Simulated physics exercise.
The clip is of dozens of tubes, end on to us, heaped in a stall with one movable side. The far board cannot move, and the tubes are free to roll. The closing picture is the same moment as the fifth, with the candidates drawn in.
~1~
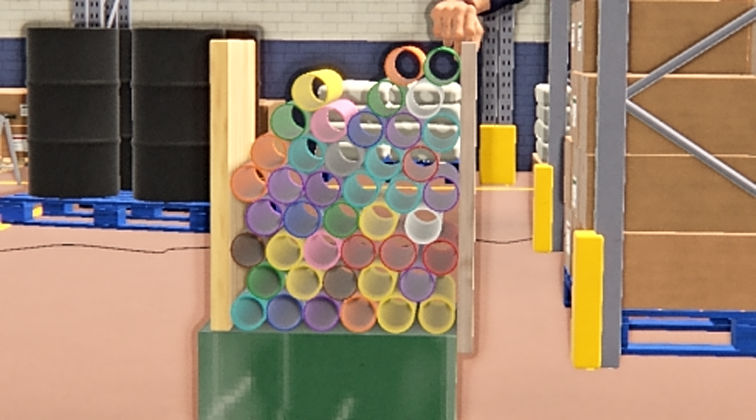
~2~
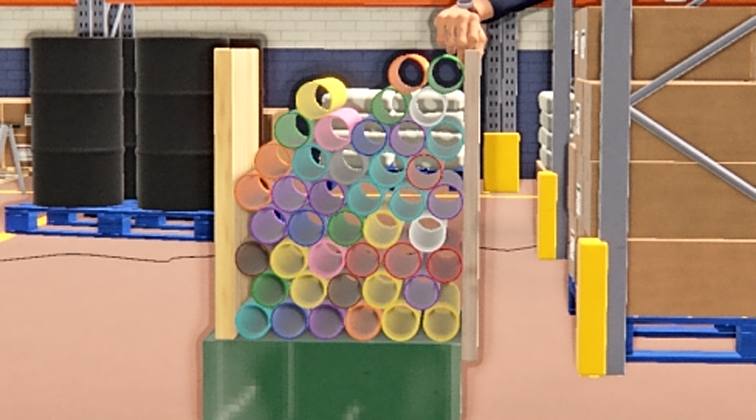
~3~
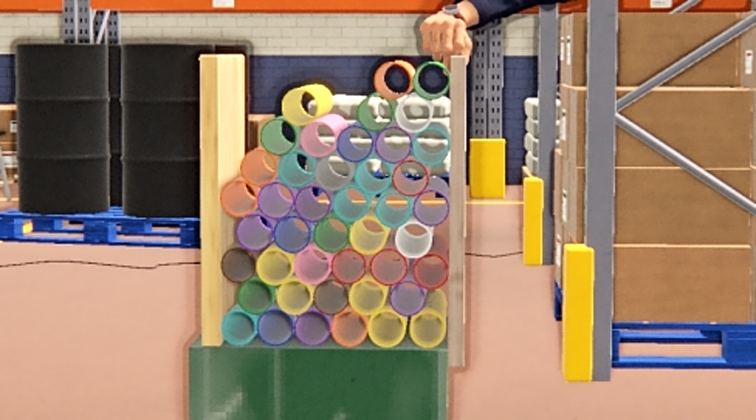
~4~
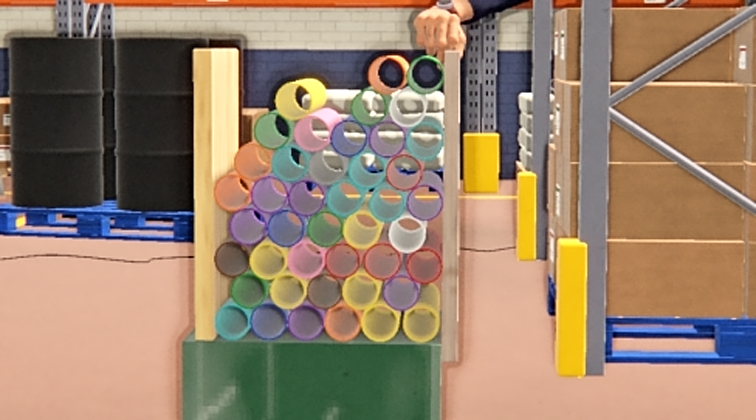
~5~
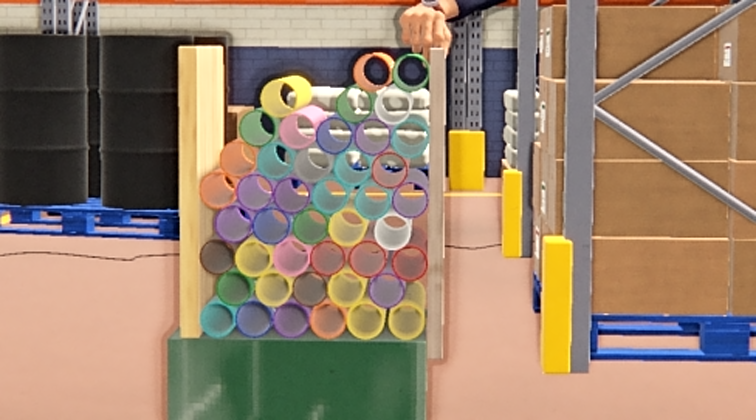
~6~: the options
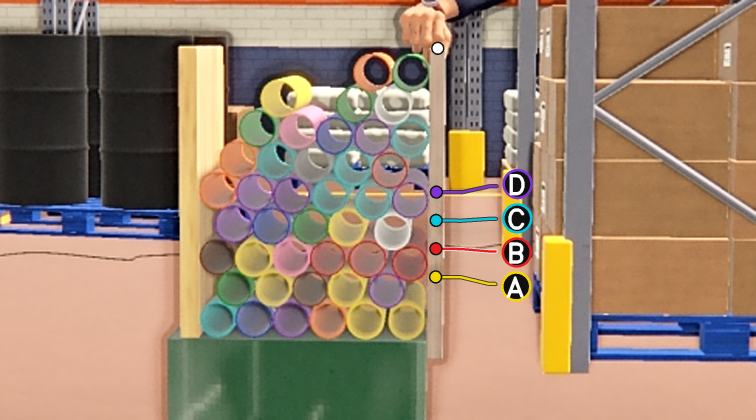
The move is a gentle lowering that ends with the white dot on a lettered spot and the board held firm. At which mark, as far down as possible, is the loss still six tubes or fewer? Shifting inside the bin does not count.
Mark C is as low as it can go.
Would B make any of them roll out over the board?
Yes, at B.
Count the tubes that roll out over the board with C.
With C, four.
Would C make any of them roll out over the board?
Yes, at C.
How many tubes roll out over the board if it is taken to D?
With D, four.
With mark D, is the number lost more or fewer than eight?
Fewer than eight.
On the marked copy, A at (436, 277); B at (436, 249); C at (436, 220); D at (437, 192); the white dot at (438, 48).
Following C. Soon after the start, top of the board (429, 123).
Later, top of the board (428, 204).
In the end, top of the board (428, 219), four out over the board.
As for the rest, A more than six out over the board; B more than six out over the board; D four out over the board.
